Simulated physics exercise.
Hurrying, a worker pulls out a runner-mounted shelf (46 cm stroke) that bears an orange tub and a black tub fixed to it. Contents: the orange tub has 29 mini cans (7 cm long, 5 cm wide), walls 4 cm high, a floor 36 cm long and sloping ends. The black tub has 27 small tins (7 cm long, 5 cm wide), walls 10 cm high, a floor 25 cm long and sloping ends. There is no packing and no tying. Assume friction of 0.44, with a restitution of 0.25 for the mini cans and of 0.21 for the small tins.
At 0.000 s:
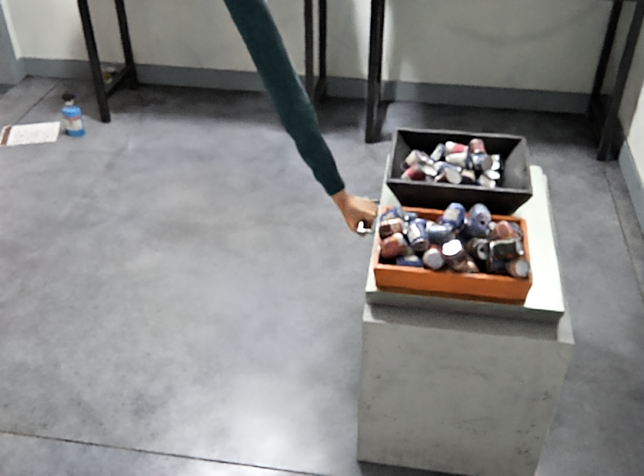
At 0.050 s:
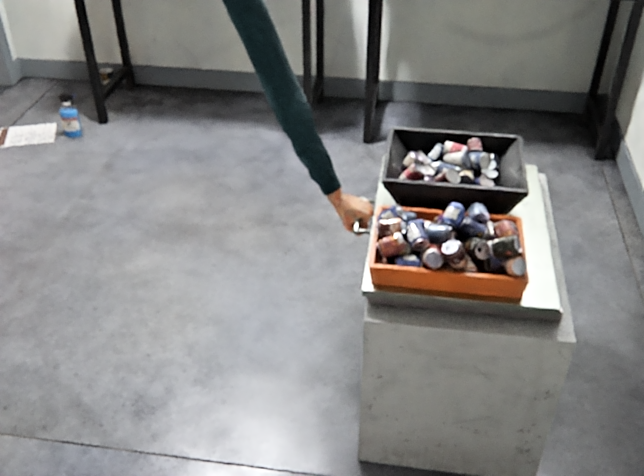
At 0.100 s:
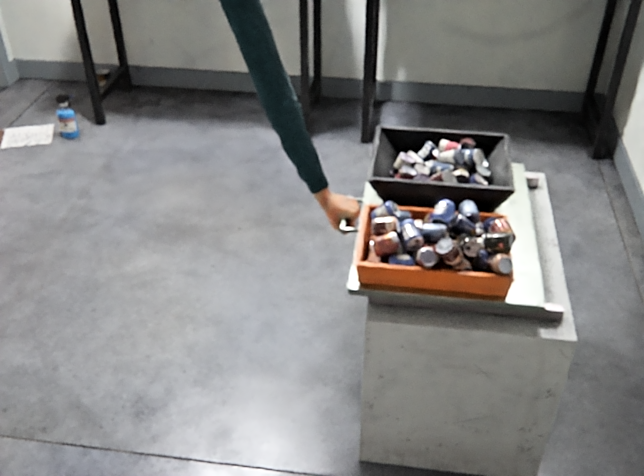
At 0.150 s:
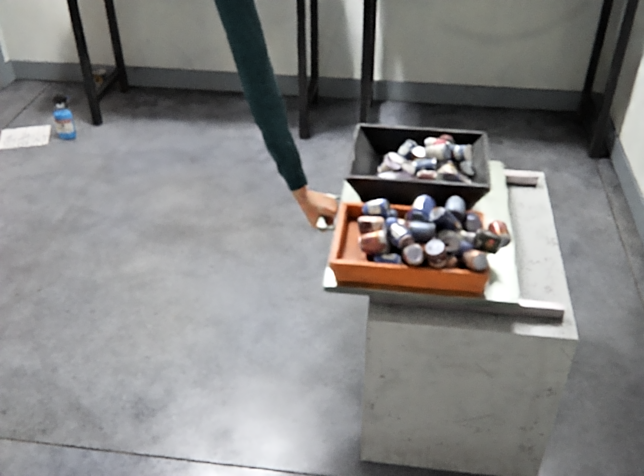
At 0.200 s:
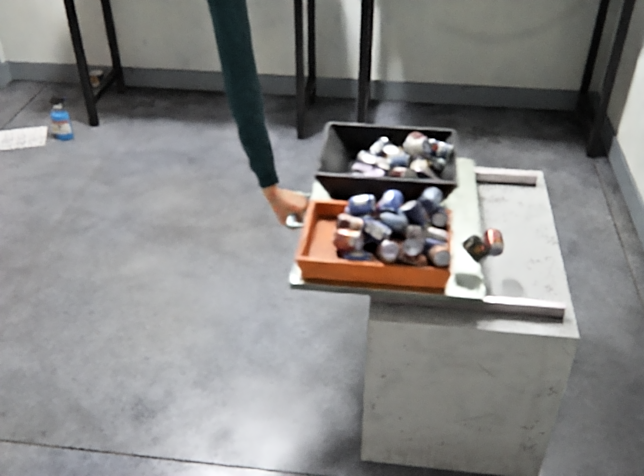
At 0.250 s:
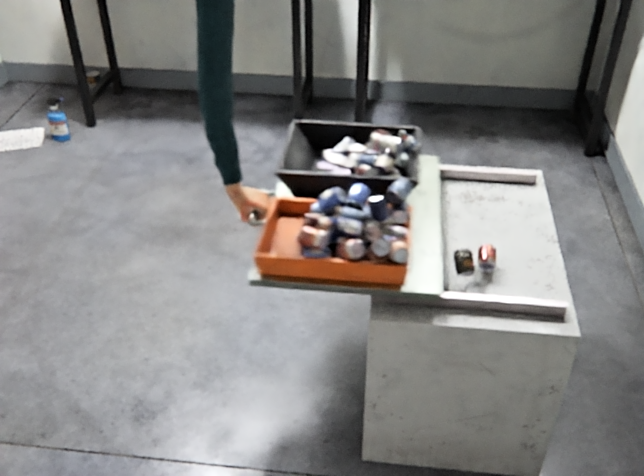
Two cans dropped out of the orange tub onto the stand as a hand pulled a sliding shelf to the left, carrying that tub and a black one, both full of small cans.
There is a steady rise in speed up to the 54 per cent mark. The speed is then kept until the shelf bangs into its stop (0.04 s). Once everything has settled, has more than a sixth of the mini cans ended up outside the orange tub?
Yes.
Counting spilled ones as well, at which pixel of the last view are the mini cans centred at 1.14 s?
Middle: About (270, 229) px.
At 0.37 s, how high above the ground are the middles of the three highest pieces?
Height, averaged: Around 76 cm.
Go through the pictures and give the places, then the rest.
In the first frame (we follow the rim corner now nearest the camera; the camera moves round a little), orange tub at (529, 281); black tub at (531, 192); shelf out by 0 cm; nothing out yet.
Orange tub at (525, 279); black tub at (526, 191); shelf out by 1 cm, in the second frame.
Orange tub at (510, 277); black tub at (512, 189); shelf out by 5 cm, in the third frame.
Orange tub at (484, 274); black tub at (488, 186); shelf out by 12 cm; 1 out, the lowest can at (499, 234), in the fourth frame.
Orange tub at (449, 270); black tub at (456, 183); shelf out by 21 cm; 2 out, the lowest can at (494, 243), in the fifth frame.
Orange tub at (405, 266); black tub at (416, 180); shelf out by 32 cm; 2 out, the lowest can at (487, 258), in the sixth frame.
After 0.29 s, the shelf hits its stop.
After 0.37 s, 3 of 29 out of the orange tub and 0 of 27 out of the black tub.
After 0.49 s, 7 of 29 out of the orange tub and 0 of 27 out of the black tub.
After 0.71 s, 9 of 29 out of the orange tub and 1 of 27 out of the black tub.
Final count (at 1.14 s), 10 of 29 out of the orange tub and 1 of 27 out of the black tub. Asked share, 10 of 29, 34 per cent.
